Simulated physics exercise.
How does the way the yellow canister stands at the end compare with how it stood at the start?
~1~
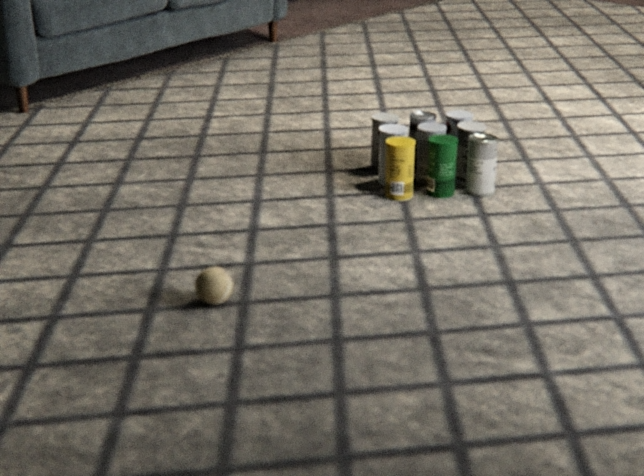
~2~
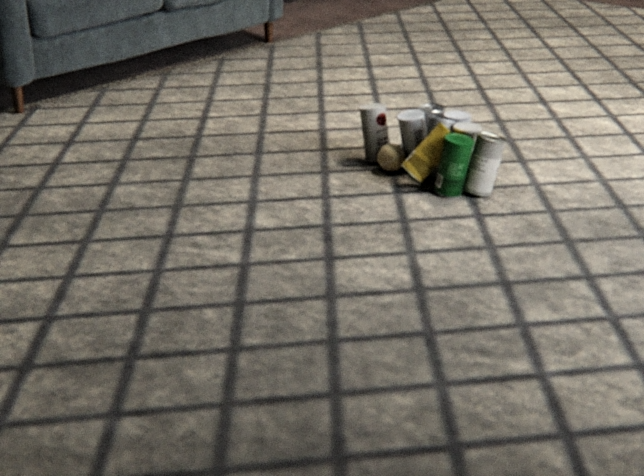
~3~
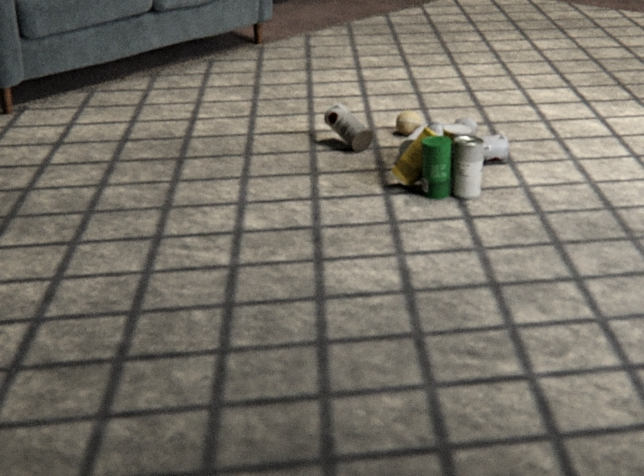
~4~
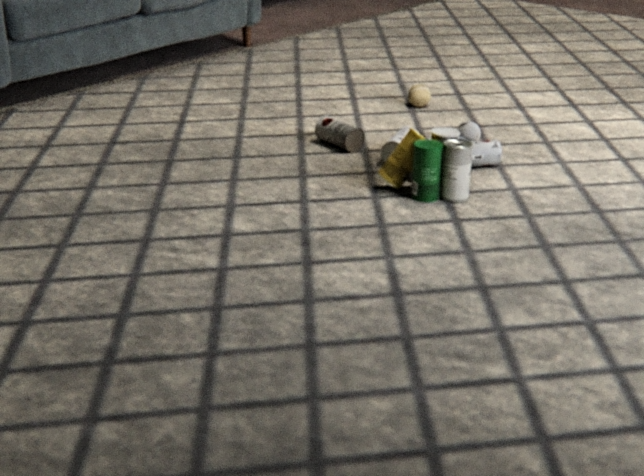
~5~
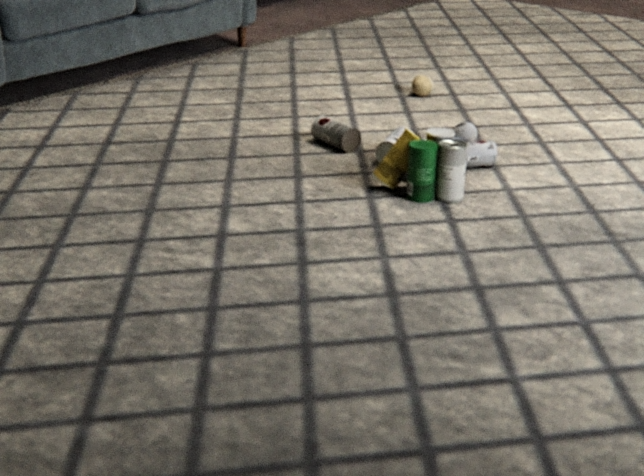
At the start the yellow canister stood upright, but by the end it was leaning over beside the green one.
